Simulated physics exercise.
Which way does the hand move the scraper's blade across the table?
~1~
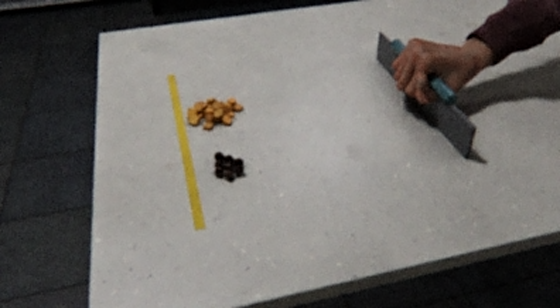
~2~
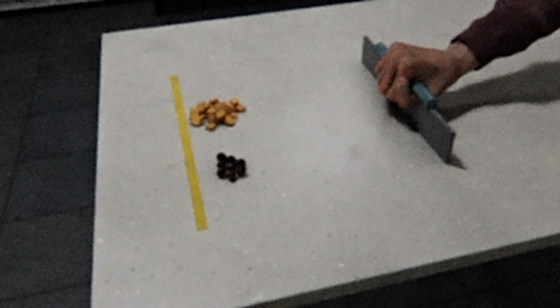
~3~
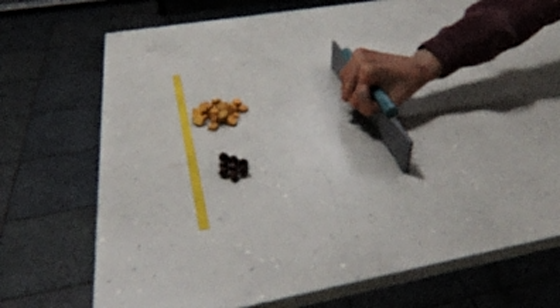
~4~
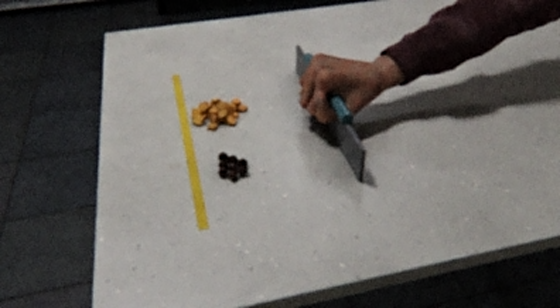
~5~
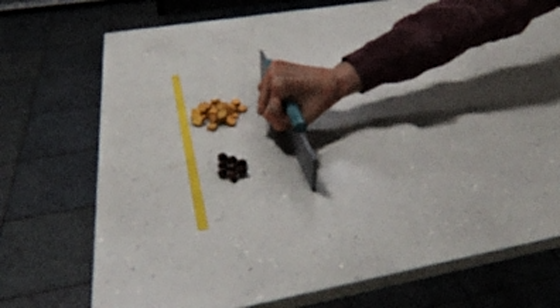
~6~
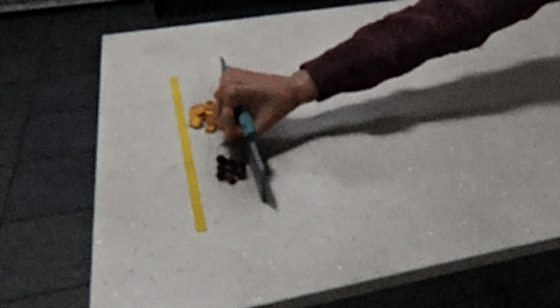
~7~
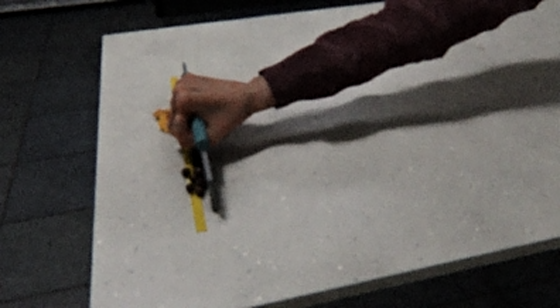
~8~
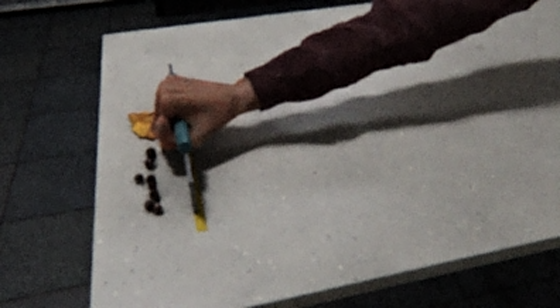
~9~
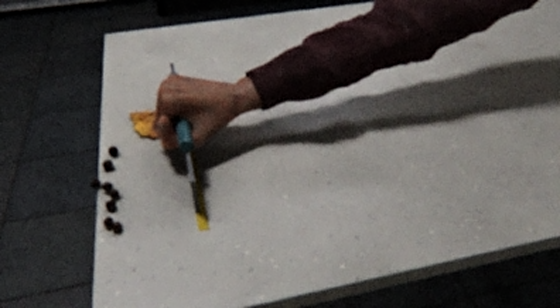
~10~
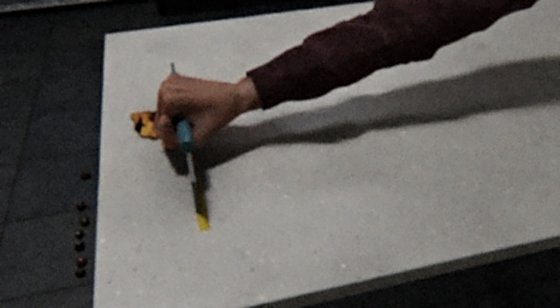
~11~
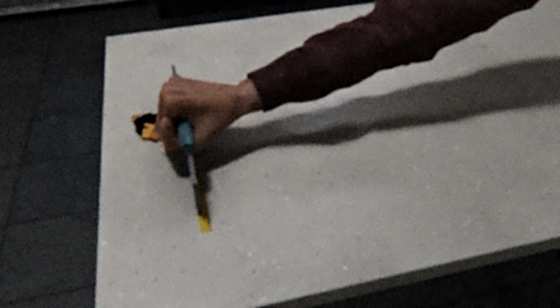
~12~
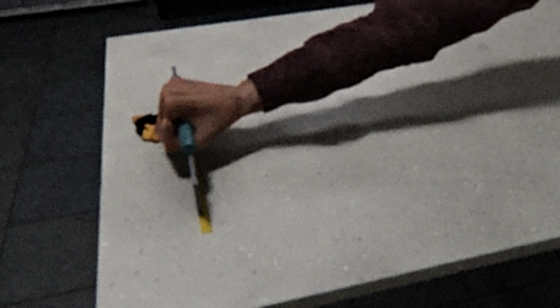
The blade moves to the left, toward the yellow tape, and stops there.
A hand in a dark maroon sleeve holds a scraper with a teal handle near the right of a pale speckled table, seen from above at an angle. Toward the left lie a cluster of orange bits and, nearer the viewer, a cluster of dark bits, with yellow tape just beyond them. The hand sweeps the scraper left until it reaches both clusters and pushes them across the tape. The scraper stops at the tape, but the dark bits slide on and drop over the left edge. The orange bits stay on the table, partly hidden beside the still hand.
